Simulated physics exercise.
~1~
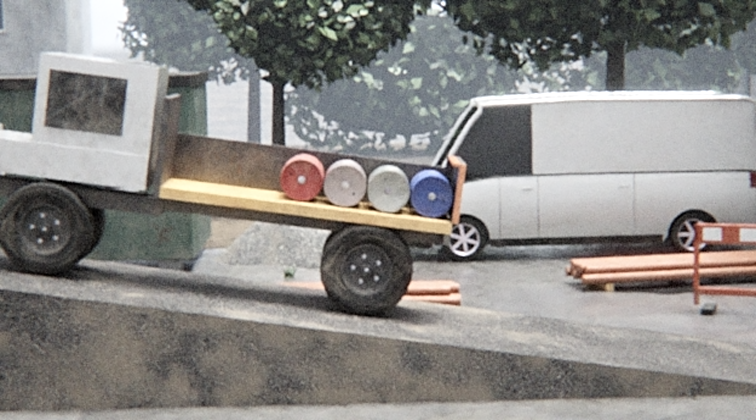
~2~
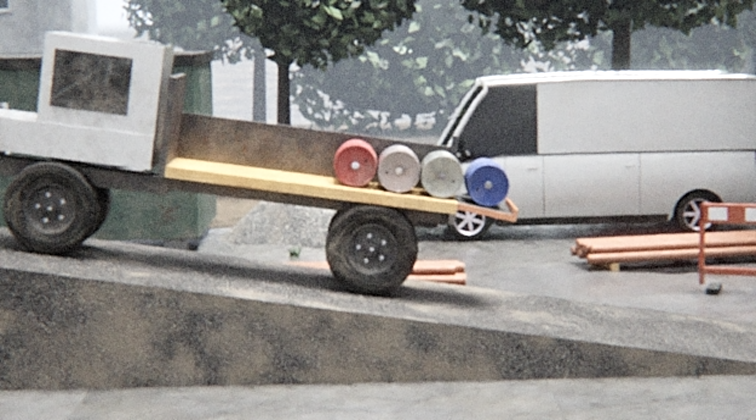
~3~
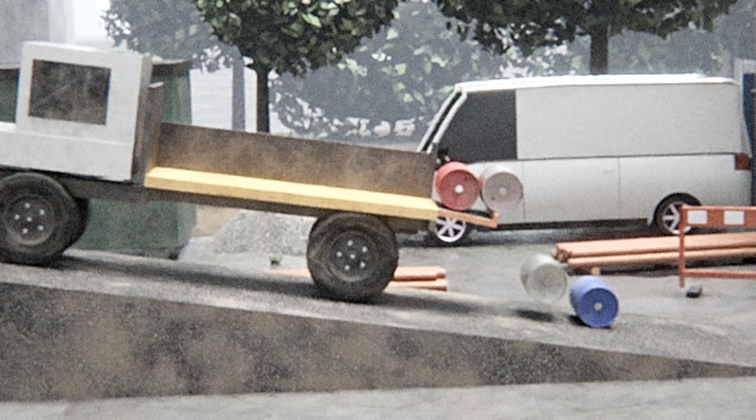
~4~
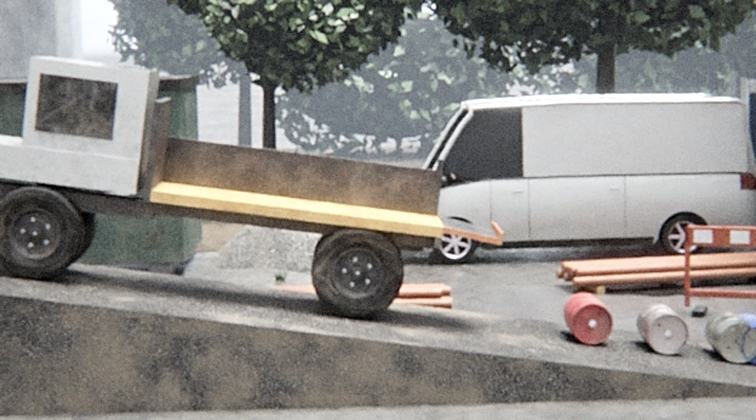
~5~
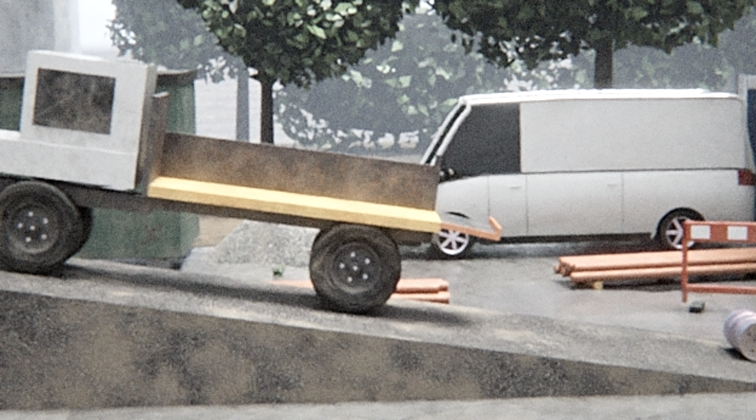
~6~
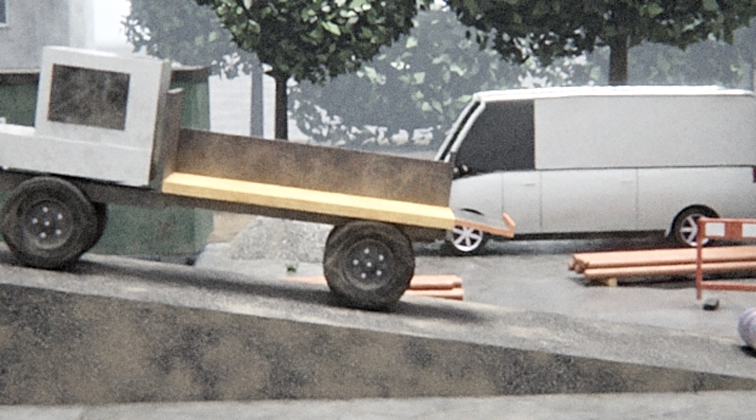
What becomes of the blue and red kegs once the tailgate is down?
Both go over the lowered tailgate. The blue keg gets away first, and the red one drops off the back after it.
At the start, a flatbed pick-up stands on a slope with its tail low, and four kegs, a red one, two pale ones and a blue one, rest in a row against the raised tailgate. The tailgate swings down and the kegs roll right, the blue one leading onto it. The blue keg and the pale one behind it drop to the ground while the other pale keg and the red one follow over the gate. All four then roll away down the slope to the right. At the end the bed is empty, with only part of one keg showing at the right edge.
